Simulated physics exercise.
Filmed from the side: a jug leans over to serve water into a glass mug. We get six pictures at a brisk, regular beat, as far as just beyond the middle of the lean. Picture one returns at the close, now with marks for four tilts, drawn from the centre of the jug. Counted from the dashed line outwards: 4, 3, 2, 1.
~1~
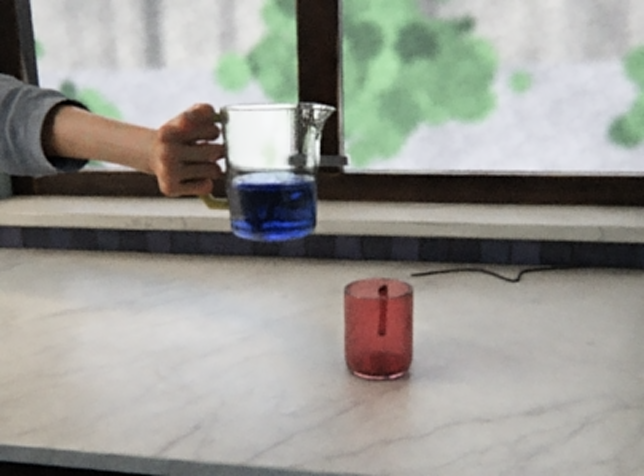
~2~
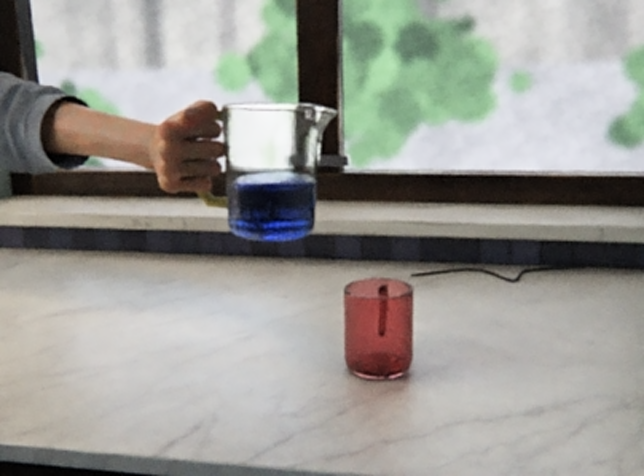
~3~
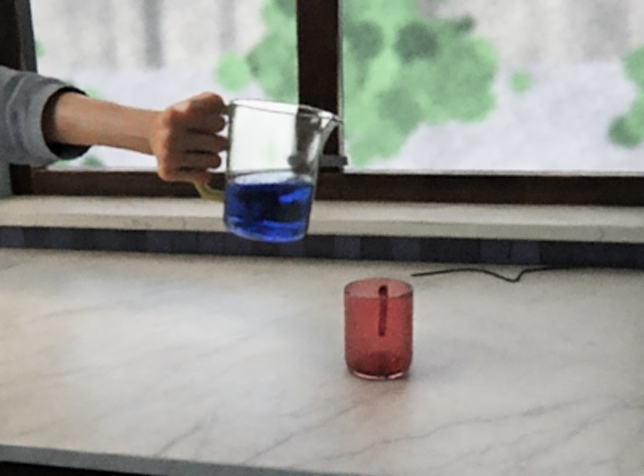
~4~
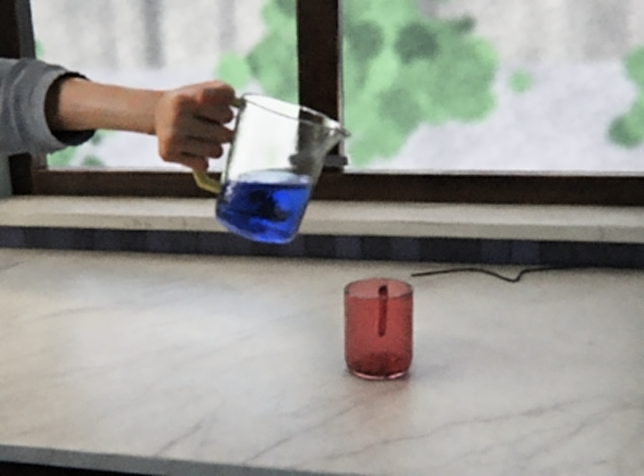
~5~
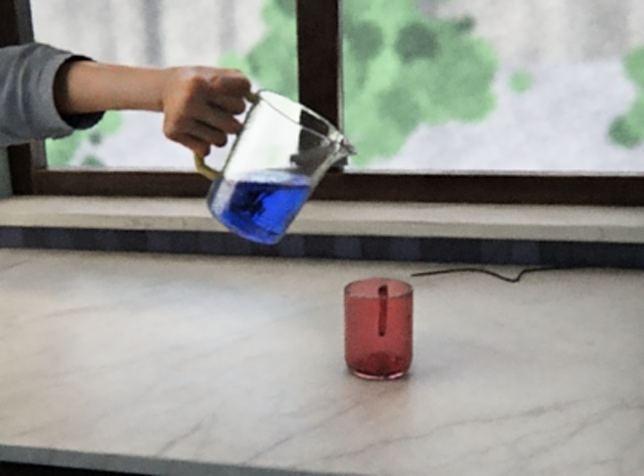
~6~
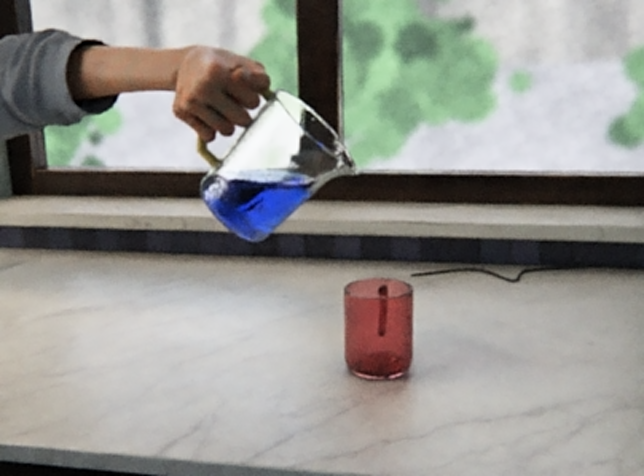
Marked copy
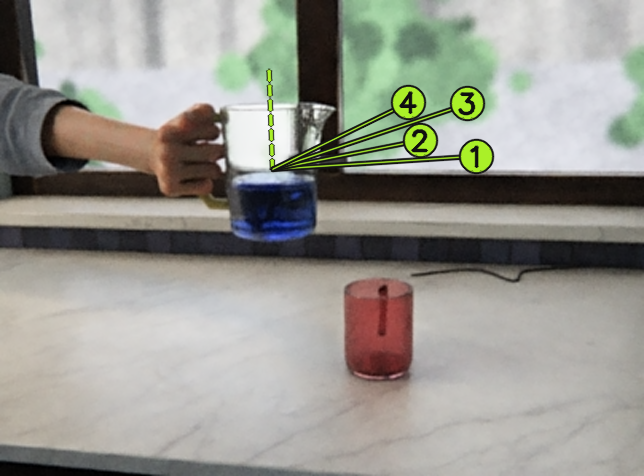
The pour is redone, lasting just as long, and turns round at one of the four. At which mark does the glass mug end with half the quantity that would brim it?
It is 2.
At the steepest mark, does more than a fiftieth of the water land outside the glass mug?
Yes, it does.
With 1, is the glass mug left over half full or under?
Over half.
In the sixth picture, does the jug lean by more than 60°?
No.
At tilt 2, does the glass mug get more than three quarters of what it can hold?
No, less.
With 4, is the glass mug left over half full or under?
Under.
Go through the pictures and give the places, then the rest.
The first frame shows upright, lip at (334, 109); rim of the glass mug round (379, 288); nothing has left yet.
The second frame shows tipped about 2°, lip at (336, 112); nothing has left yet.
The third frame shows tipped about 9°, lip at (342, 120); nothing has left yet.
The fourth frame shows tipped about 19°, lip at (350, 134); nothing has left yet.
The fifth frame shows tipped about 31°, lip at (356, 152); nothing has left yet.
The sixth frame shows tipped about 44°, lip at (358, 172); nothing has left yet.
In lime, 1 at (459, 157); 2 at (404, 143); 3 at (451, 109); 4 at (393, 110).
With 1, the glass mug ends with about 68 % of what it can hold; 9 % of the water is spilt.
With 2, the glass mug ends with about 52 % of what it can hold; 5 % of the water is spilt.
With 3, the glass mug ends with about 32 % of what it can hold; 5 % of the water is spilt.
With 4, the glass mug ends with about 15 % of what it can hold.
